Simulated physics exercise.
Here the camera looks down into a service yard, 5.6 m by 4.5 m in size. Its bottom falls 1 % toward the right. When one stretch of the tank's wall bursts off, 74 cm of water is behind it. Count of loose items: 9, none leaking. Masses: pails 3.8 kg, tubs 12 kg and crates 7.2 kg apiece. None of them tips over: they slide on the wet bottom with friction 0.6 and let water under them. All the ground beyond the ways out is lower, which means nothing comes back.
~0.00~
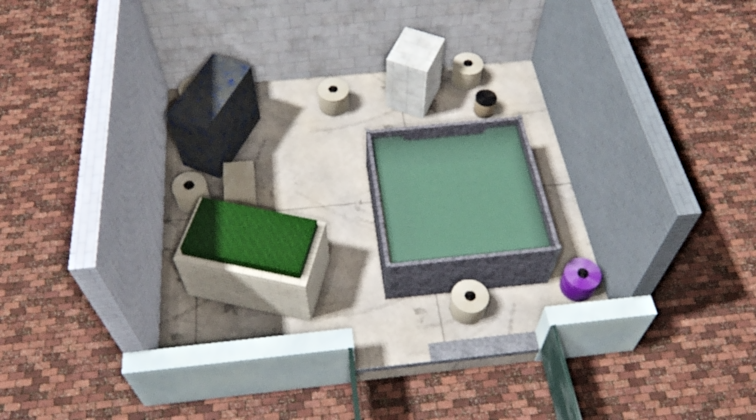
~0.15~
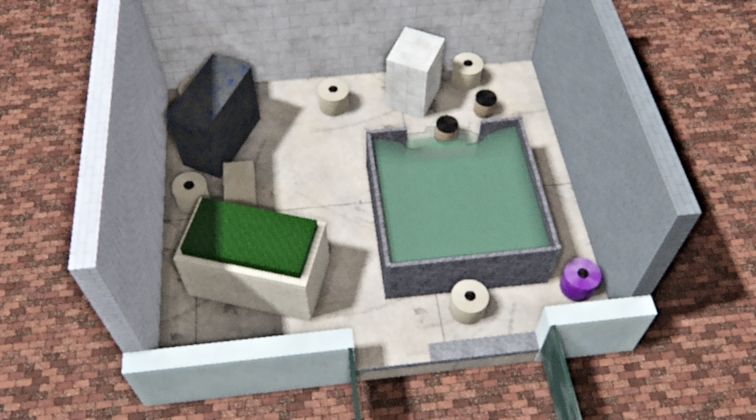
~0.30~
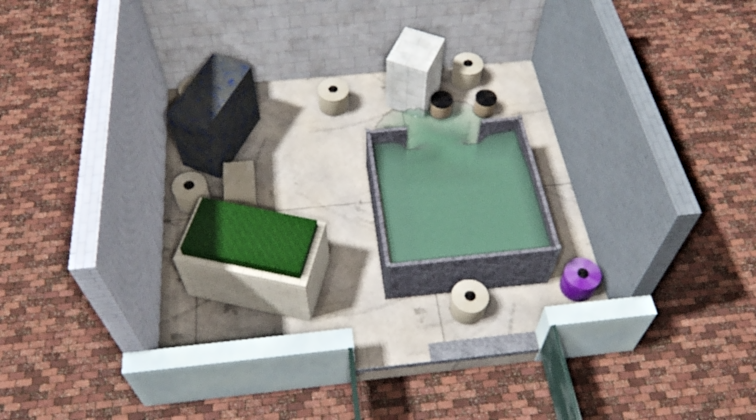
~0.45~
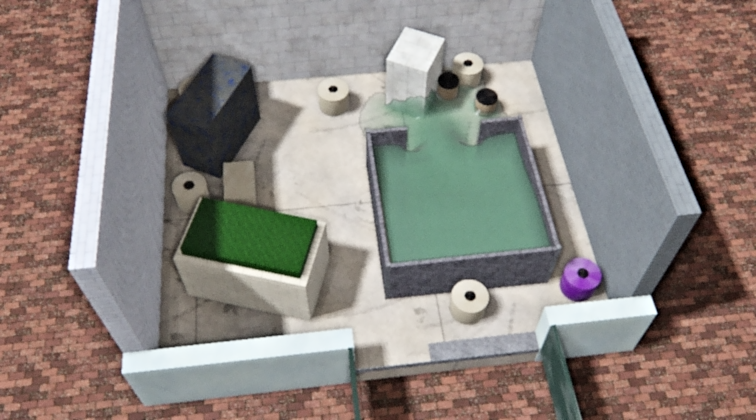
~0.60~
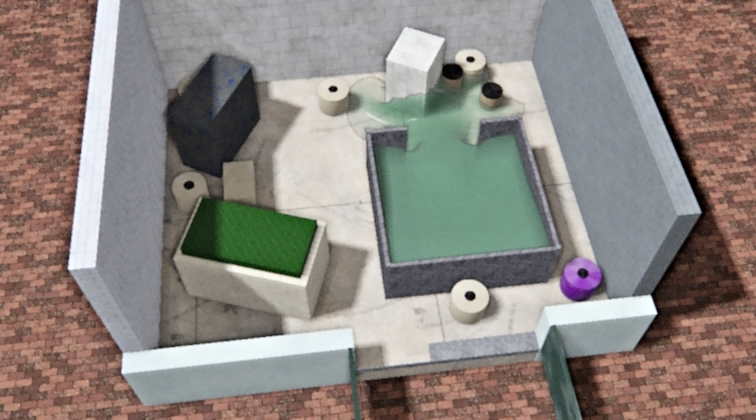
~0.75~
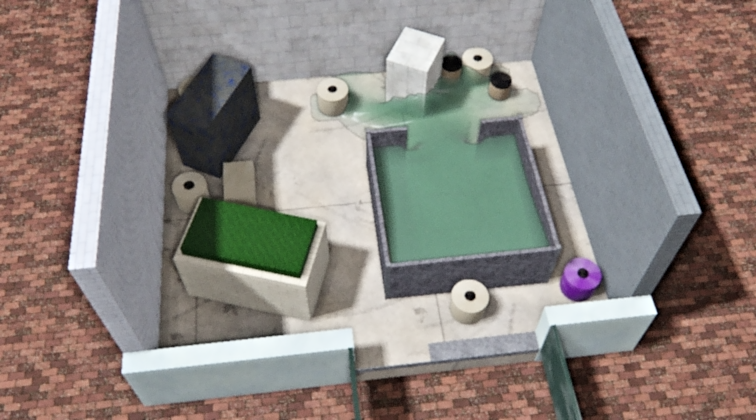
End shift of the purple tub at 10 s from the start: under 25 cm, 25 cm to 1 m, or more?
Shift: Major.
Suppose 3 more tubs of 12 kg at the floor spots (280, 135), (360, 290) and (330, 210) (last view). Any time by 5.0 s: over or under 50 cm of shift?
Answers, first to last: Exceeding, not exceeding, not exceeding.
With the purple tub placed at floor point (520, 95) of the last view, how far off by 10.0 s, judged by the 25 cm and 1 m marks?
Outcome: It is taken a long way.
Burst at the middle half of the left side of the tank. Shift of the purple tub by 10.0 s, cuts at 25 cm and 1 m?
Outcome for the purple tub: It edges some way.
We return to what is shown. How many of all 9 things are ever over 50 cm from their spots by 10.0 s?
The tally stands at 9.
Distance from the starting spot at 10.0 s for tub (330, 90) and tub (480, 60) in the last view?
Lab note - in order: 50 cm; gone out.
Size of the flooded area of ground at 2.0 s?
Somewhere about 13 m2, give or take.
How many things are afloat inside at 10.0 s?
Then: 5.
After 2.0 s the purple tub is near (583, 273), 0.0 m from its start, aground; 0 of 9 are out; 4 afloat.
After 4.5 s the purple tub is near (451, 302), 1.7 m from its start, afloat; 0 of 9 are out; 8 afloat.
After 7.0 s the purple tub is near (381, 309), 2.6 m from its start, afloat; 1 of 9 are out; 8 afloat.
After 10.0 s the purple tub has gone out; 4 of 9 are out; 5 afloat.
